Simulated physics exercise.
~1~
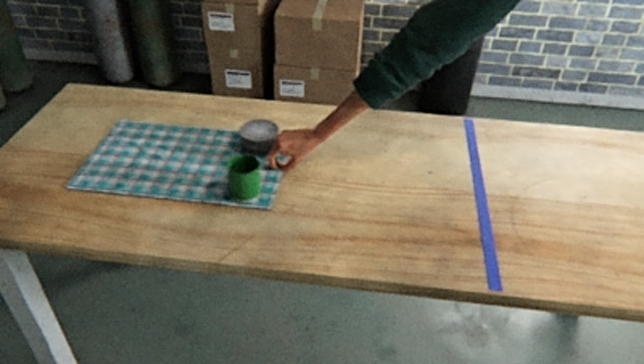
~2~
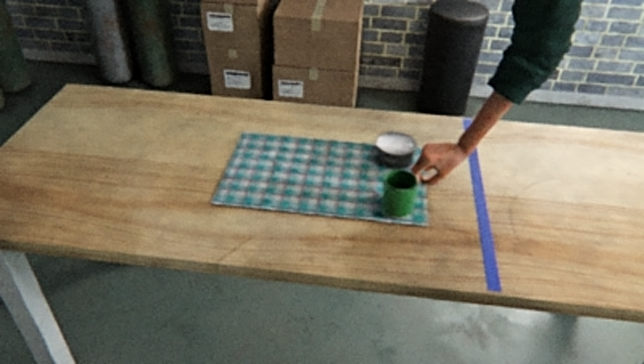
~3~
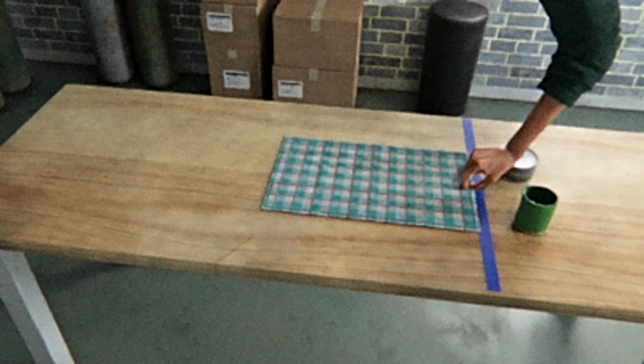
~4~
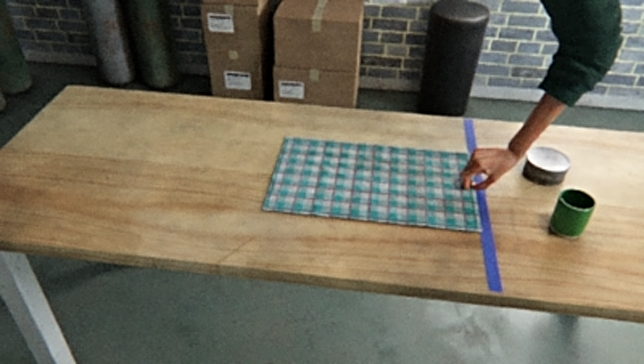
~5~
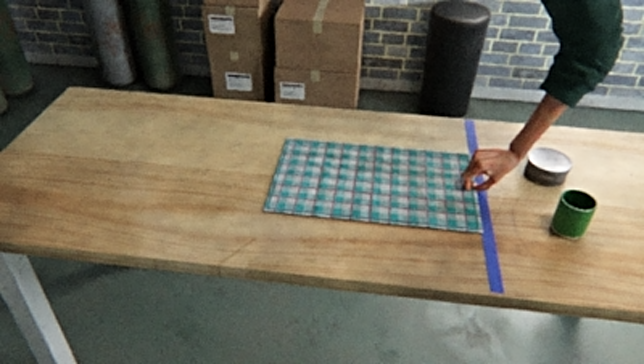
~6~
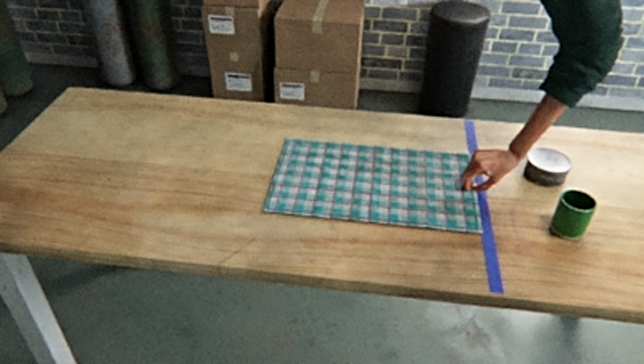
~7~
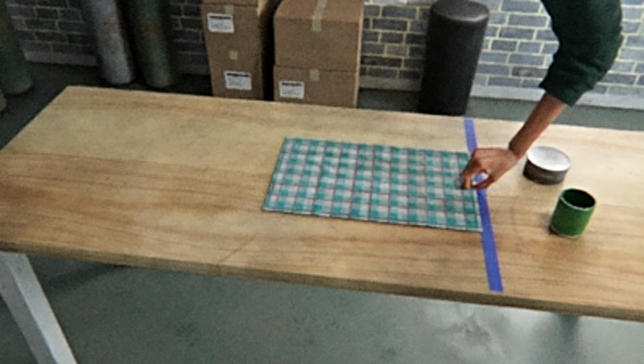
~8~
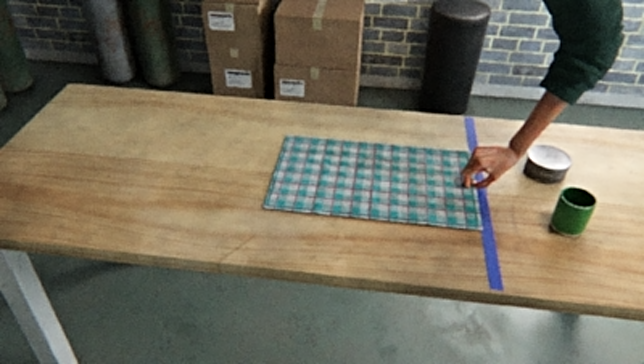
A turquoise checked place mat carrying a green mug and a grey tub was pulled right across a wooden table by a hand, stopping at the blue tape, while both items slid off its front edge and came to rest beyond the line.
